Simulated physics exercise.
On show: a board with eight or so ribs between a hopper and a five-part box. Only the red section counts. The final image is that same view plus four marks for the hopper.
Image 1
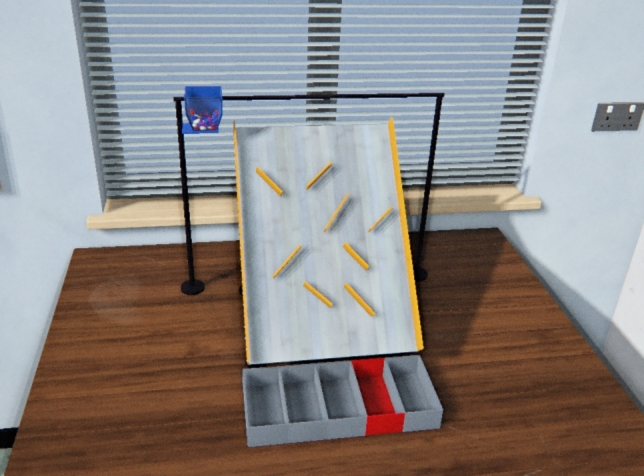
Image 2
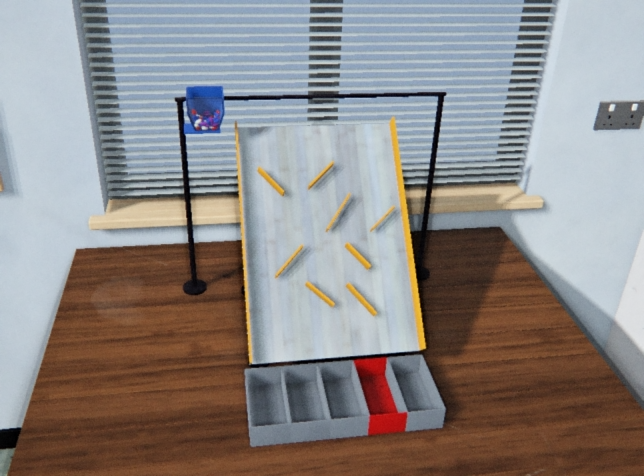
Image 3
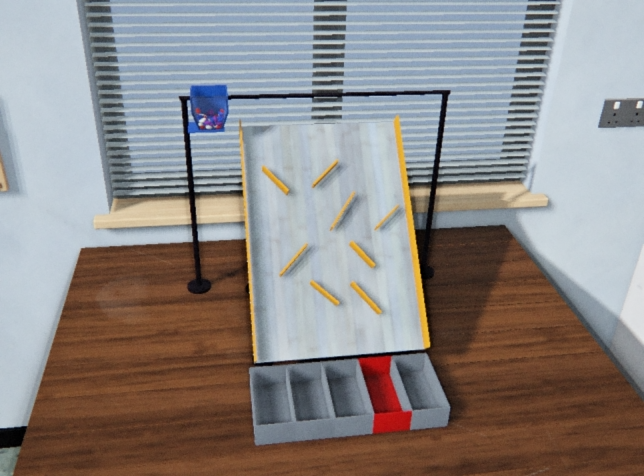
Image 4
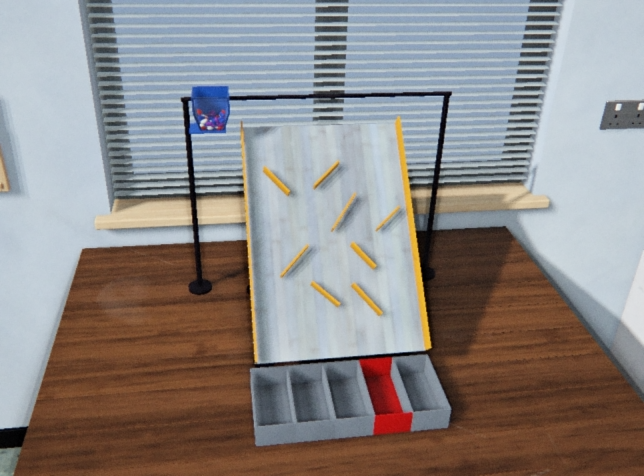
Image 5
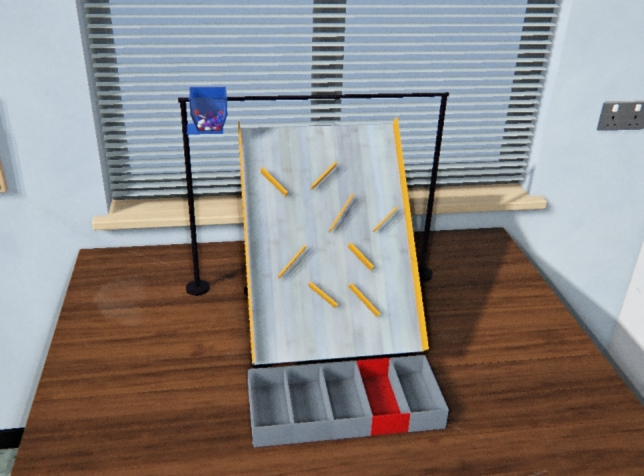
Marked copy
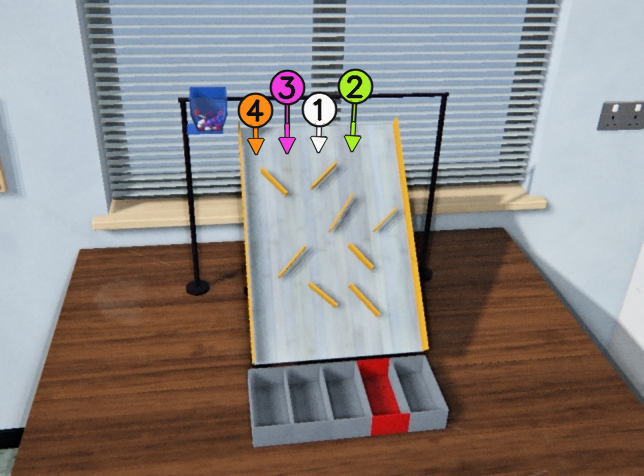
Sloping board with orange ribs standing on a wooden table above a grey box with one red section, view shifting slightly.
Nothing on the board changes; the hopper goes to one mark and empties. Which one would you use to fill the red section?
3.
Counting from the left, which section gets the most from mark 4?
The first from the left.
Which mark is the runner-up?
4 it is.
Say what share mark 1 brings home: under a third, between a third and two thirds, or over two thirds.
Under a third.
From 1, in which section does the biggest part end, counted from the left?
The first.
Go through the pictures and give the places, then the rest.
In the first picture, hopper (205, 122), jelly beans, door shut.
In the second picture, ribs (259, 167) to (284, 192), (310, 185) to (334, 161), (328, 228) to (350, 193).
In the third picture, ribs (377, 227) to (399, 205), (281, 274) to (307, 243), (351, 241) to (375, 265).
In the fourth picture, ribs (312, 281) to (340, 304), (353, 283) to (382, 314).
In the fifth picture, red section (390, 423), number 4 of 5 from the left.
On the marked copy, mark 1 meets the board at (318, 146); mark 2 meets the board at (352, 145); mark 3 meets the board at (287, 147); mark 4 meets the board at (256, 148).
With 1, about a tenth in the red section, almost all in other sections.
With 2, about a tenth in the red section, the larger part in other sections.
With 3, the larger part in the red section, roughly a quarter in other sections.
With 4, roughly a quarter in the red section, roughly half in other sections, roughly a quarter outside the box.
